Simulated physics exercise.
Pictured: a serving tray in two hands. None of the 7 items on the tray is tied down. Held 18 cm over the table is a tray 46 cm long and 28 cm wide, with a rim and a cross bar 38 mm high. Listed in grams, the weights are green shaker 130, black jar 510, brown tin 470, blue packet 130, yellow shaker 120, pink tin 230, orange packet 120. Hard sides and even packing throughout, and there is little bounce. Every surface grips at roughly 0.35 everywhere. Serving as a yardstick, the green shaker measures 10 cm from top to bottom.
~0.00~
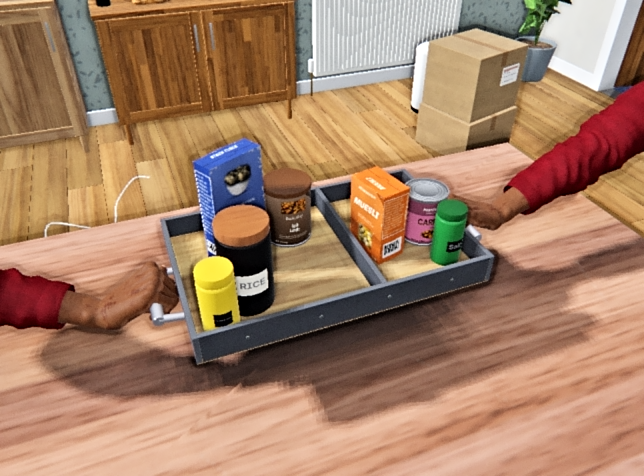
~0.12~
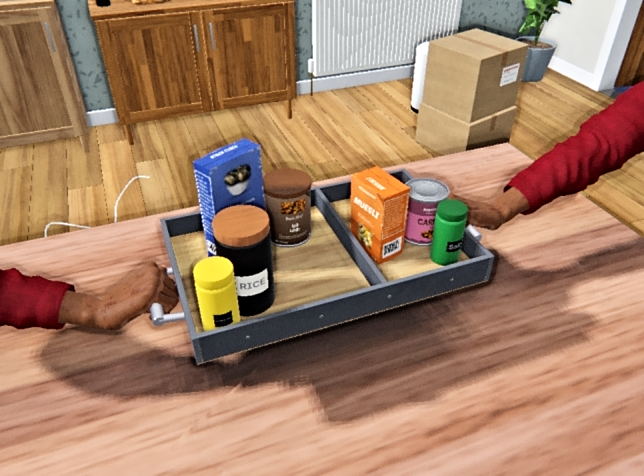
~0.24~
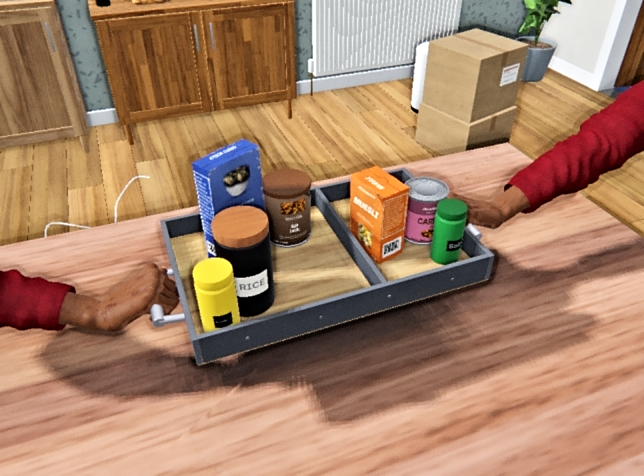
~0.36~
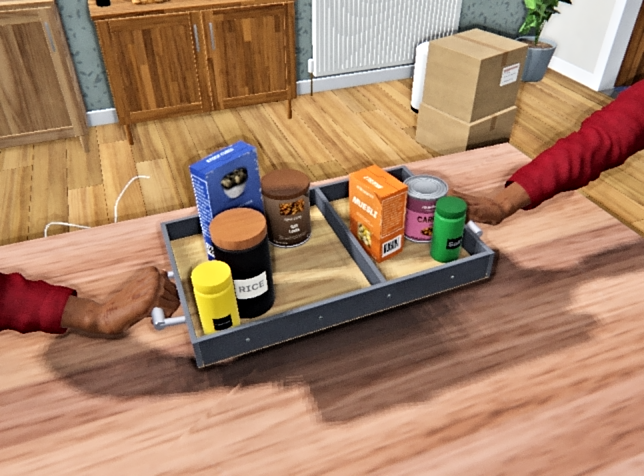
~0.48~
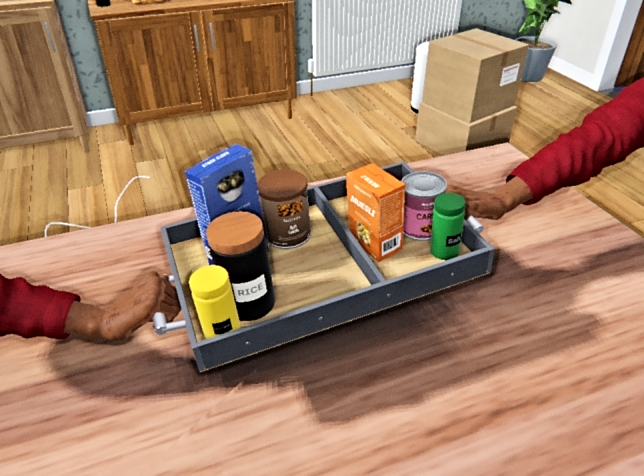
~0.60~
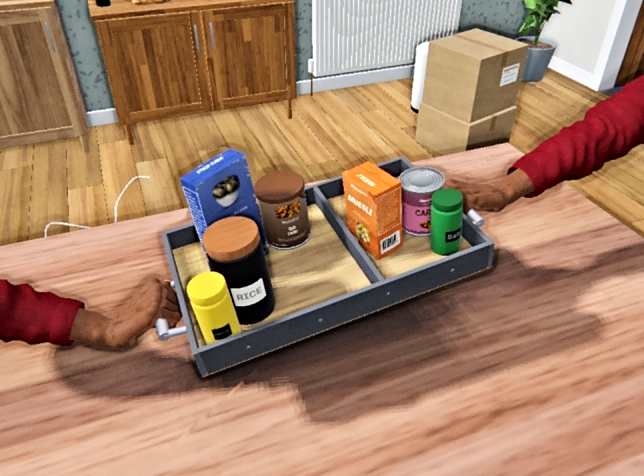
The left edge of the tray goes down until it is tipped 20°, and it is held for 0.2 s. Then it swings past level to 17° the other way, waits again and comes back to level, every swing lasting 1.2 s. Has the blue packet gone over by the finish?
No, it is still on its base.
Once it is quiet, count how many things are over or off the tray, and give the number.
The number here is 0.
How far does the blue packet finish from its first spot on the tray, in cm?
4 cm.
By 1.40 s, tray at 20°, left edge down.
By 1.90 s, tray at 12°, left edge down; blue packet 4 cm from its spot near (200, 236); green shaker 4 cm from its spot; pink tin 4 cm from its spot.
By 2.80 s, tray at 17°, right edge down; blue packet 4 cm from its spot near (227, 185); green shaker 4 cm from its spot; pink tin 4 cm from its spot.
When it is over (4.5 s), all 7 within 5 cm of the start. In the last view, blue packet near (207, 215).
